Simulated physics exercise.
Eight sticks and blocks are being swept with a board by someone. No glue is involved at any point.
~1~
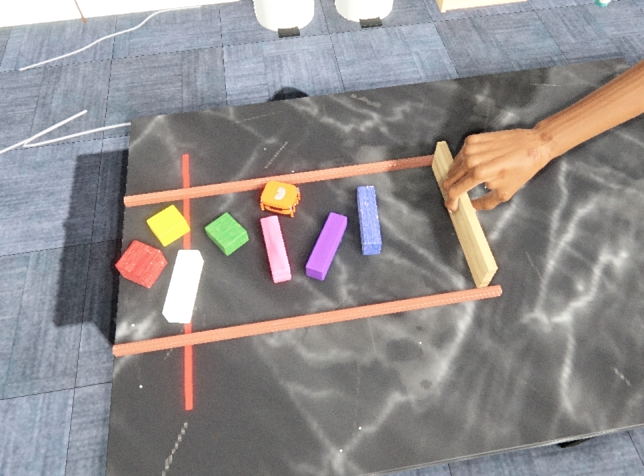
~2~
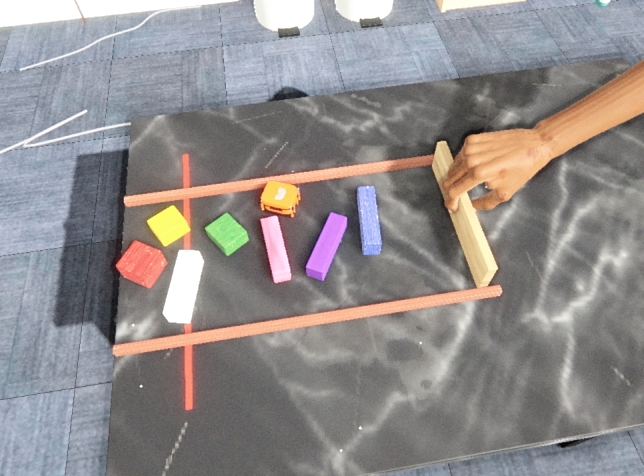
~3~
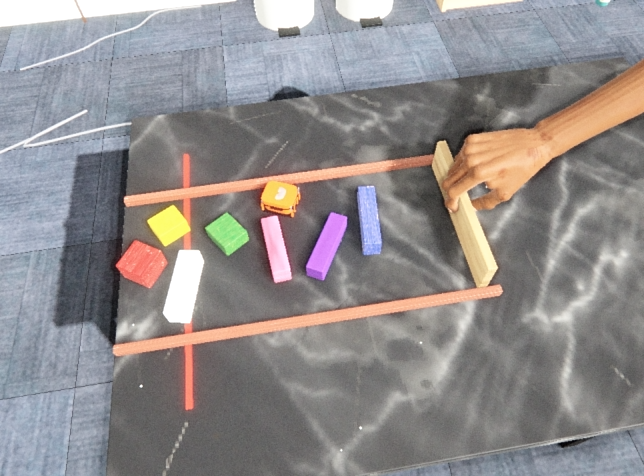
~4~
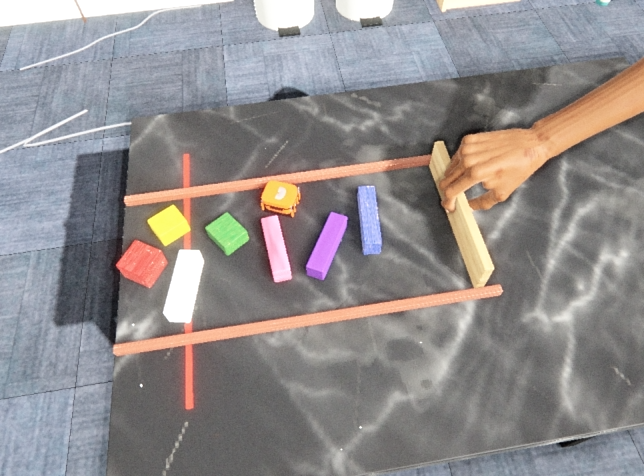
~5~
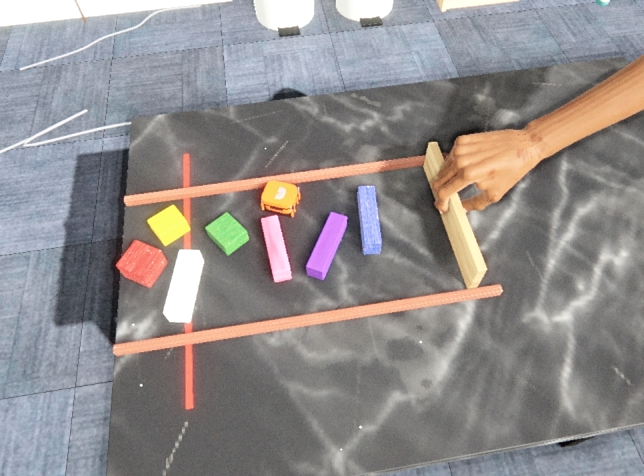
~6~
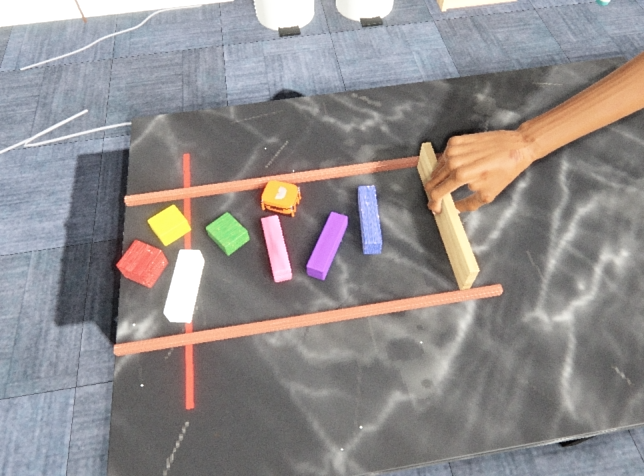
A hand sliding a wooden board slightly left between two rails, while colourful blocks and sticks lie still on a dark tabletop.
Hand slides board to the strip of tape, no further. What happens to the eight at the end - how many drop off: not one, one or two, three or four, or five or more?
Honestly, barely any fall - one or two of them.
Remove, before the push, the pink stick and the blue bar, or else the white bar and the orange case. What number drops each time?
0 for the first case, 1 for the second.
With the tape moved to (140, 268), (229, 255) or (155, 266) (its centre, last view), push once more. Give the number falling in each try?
Tallies in the order given: 6, 0, 5.
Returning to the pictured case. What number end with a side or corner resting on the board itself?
That would be 2 of them.
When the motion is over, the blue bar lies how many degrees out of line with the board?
I'd put it at about 0°.
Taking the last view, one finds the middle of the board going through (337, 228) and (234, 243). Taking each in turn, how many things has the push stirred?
First 2, then 8.
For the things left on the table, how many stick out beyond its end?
Tally: 2.
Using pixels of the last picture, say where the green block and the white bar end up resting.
Looks like one lands around (120, 250), and the other around (119, 296).
Soon after, none off yet; red block at rest near (143, 264); yellow block at rest near (170, 225); white bar at rest near (185, 285).
Then, none off yet; red block moved a little near (130, 270); yellow block moved about its own width near (153, 218); white bar moved a little near (163, 290).
At rest, the number that fall off is one or two; fallen, red block.
